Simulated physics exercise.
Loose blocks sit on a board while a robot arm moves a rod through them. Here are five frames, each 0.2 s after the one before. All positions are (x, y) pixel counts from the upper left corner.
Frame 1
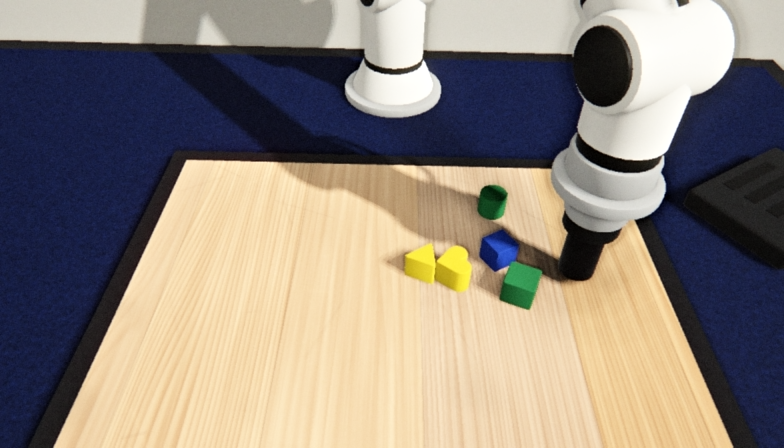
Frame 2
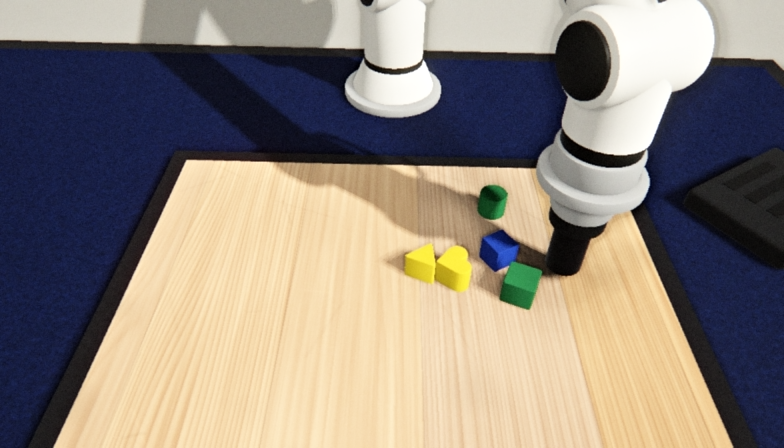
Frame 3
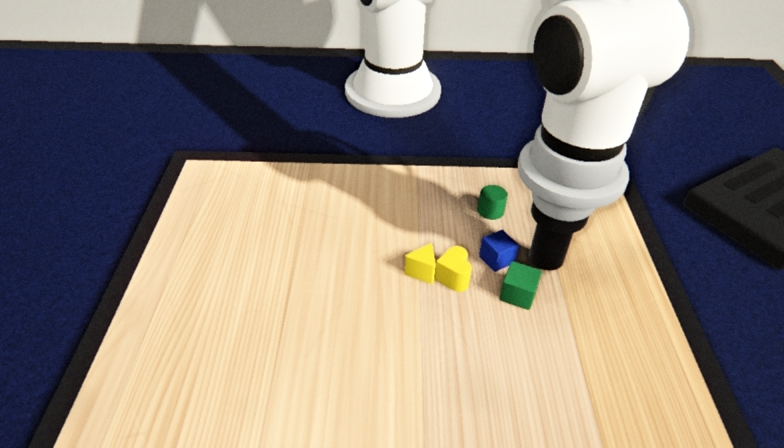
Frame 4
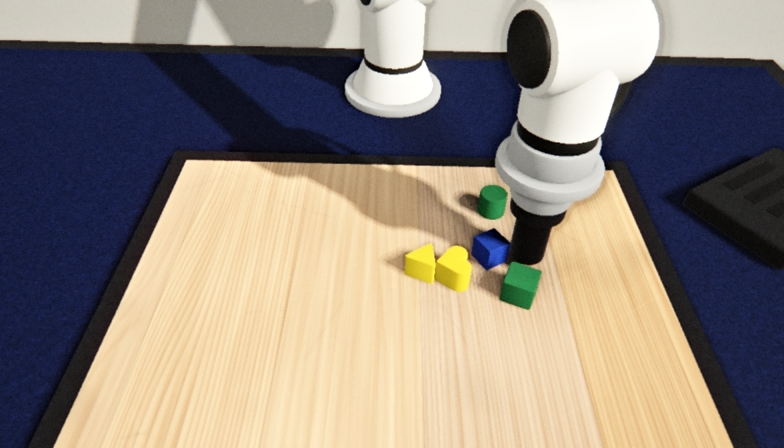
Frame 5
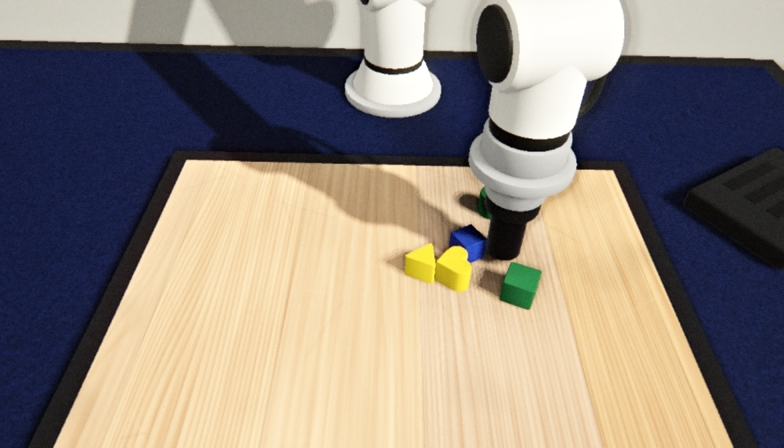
A robot arm holding a black rod moves left across a wooden board, toward a blue block near two yellow blocks, a green cube and a green cylinder. The rod reaches the blue block and pushes it left, close to the yellow blocks, while the other blocks stay still.
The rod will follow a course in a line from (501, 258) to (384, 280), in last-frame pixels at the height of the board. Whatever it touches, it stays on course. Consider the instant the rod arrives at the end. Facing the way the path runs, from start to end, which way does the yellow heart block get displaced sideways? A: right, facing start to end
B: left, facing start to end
Choice B: Left, facing start to end.
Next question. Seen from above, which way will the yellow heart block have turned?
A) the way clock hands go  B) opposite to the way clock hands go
B.
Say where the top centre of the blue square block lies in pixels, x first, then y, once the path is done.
Expect it around (427, 230).
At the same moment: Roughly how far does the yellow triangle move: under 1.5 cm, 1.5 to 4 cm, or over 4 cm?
The yellow triangle moves over 4 cm.
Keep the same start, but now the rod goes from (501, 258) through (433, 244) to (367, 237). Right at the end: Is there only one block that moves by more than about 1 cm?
Final answer: Yes.
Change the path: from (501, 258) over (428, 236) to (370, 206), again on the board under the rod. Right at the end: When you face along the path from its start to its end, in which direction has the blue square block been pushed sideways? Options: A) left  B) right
It's A.
On the path given first. One third of the way, rod at (464, 256); yellow heart block at (447, 264), turned 35° anticlockwise; blue square block at (440, 232), turned 65° clockwise.
Two thirds of the way, rod at (424, 263); yellow triangle at (390, 259), turned 65° clockwise; yellow heart block at (428, 276), turned 90° anticlockwise; blue square block at (427, 230), turned 115° clockwise.
At the end, rod at (384, 271); yellow triangle at (355, 260), turned 120° clockwise; yellow heart block at (425, 278), turned 105° anticlockwise; blue square block at (427, 230), turned 115° clockwise; green square block still.
